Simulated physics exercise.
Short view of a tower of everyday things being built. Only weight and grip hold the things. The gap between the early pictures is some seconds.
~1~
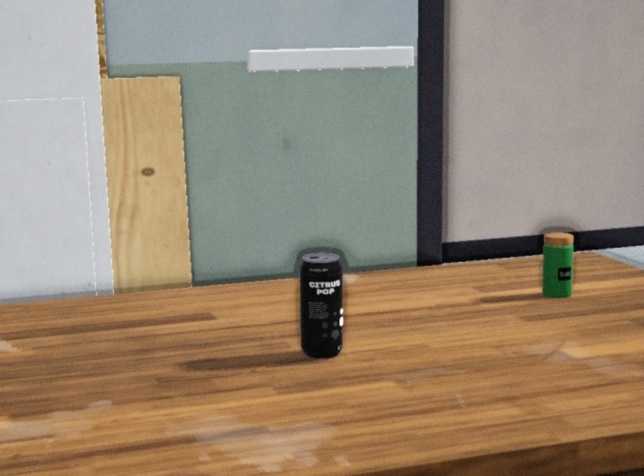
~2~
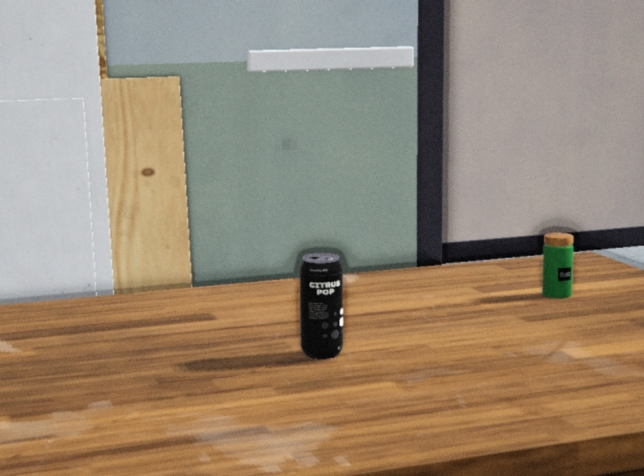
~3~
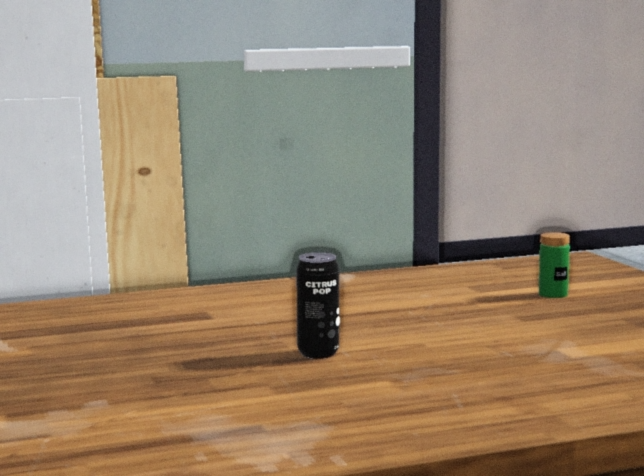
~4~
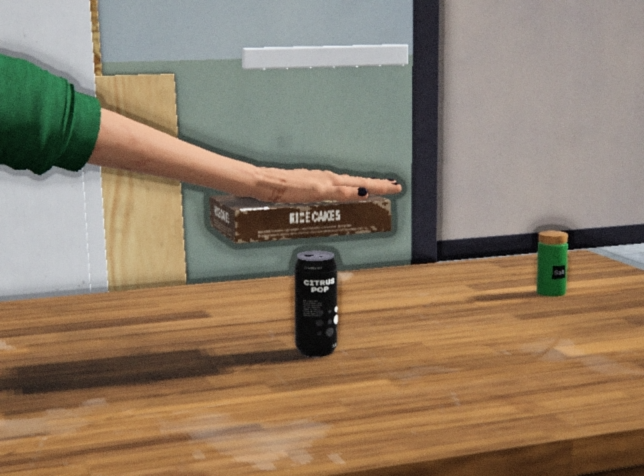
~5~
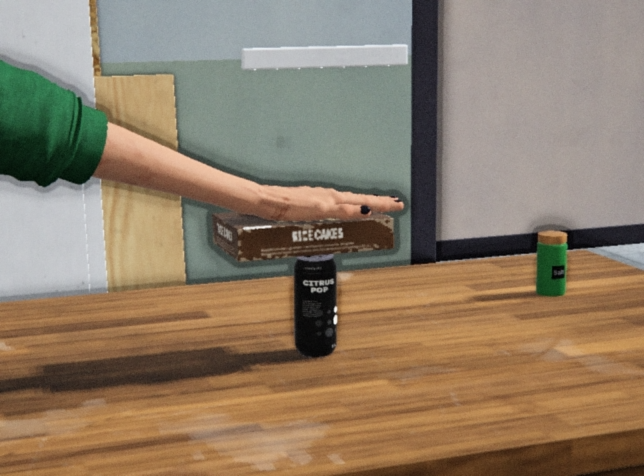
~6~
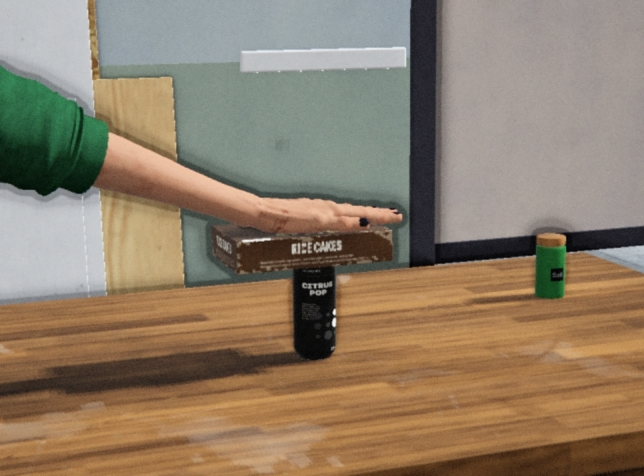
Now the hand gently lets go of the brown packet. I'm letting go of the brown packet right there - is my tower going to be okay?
Yes. It endures.
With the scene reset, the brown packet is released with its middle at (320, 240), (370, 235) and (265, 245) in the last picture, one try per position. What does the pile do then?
Try one: It stands firm; try two: It topples; try three: It topples.
Then, 0.50 s after the last picture, nothing has stirred.
Then, 1.30 s after the last picture, brown packet resting near (301, 243).
At rest, all 3 in place. Seen from the same camera at the end, brown packet near (301, 243). The pile stays up.
